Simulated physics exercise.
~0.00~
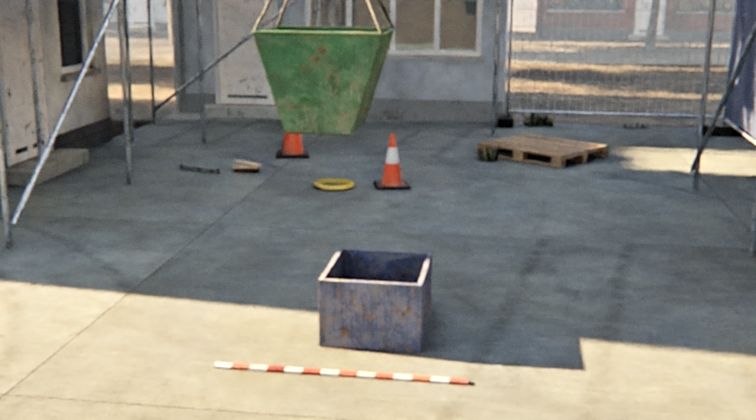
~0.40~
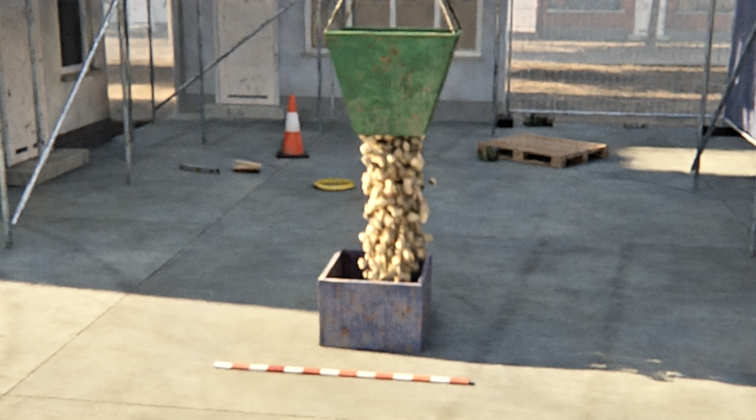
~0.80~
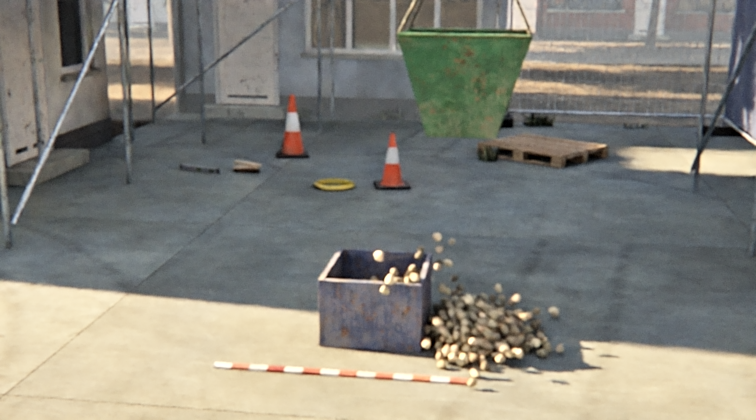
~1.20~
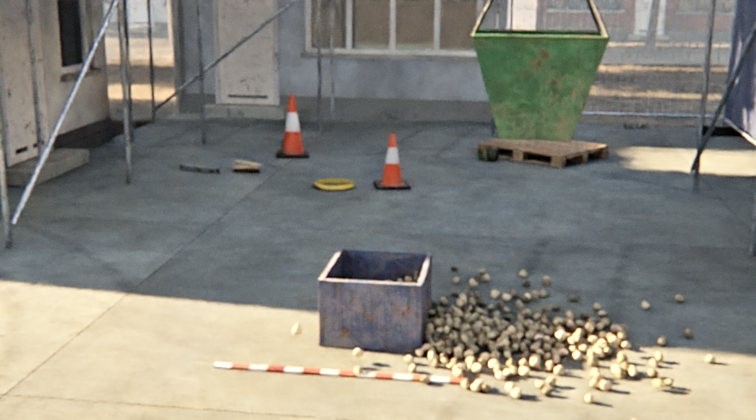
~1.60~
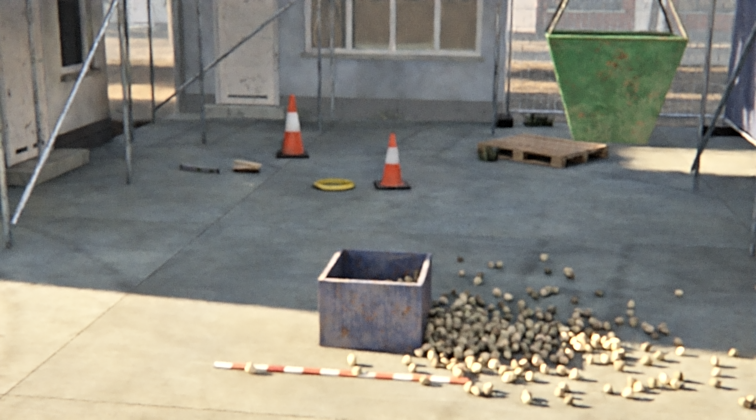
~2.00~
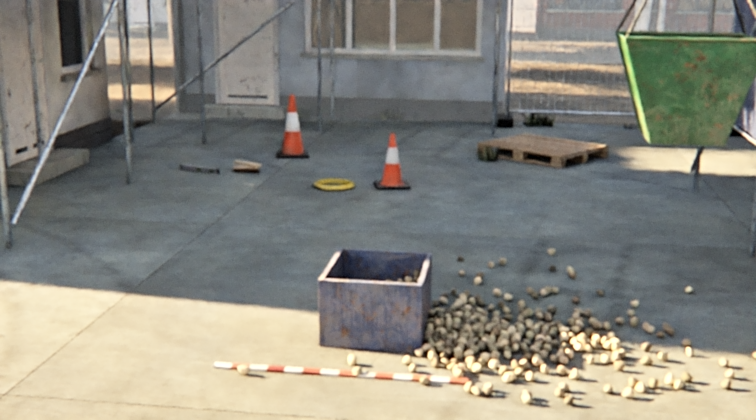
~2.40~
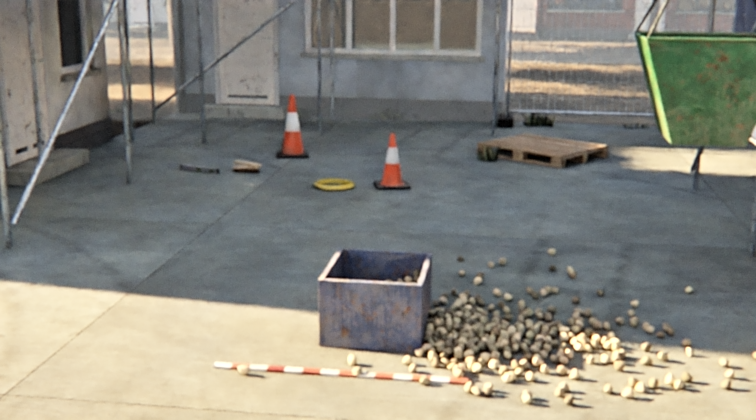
A green hopper hangs over a grey concrete yard, seen from slightly above, with scaffolding poles, a building and a fence behind. A rusty, dark bluish open bin stands in the middle, a red and white striped rod lies before it, and two orange cones, a yellow ring and a wooden pallet sit farther back. The hopper glides right and pours a thick column of pale rounded stones into the bin. Still moving, it drops the rest beside the bin's right side, where they heap and scatter. The empty hopper stops at the right edge, leaving many stones spread on the ground.
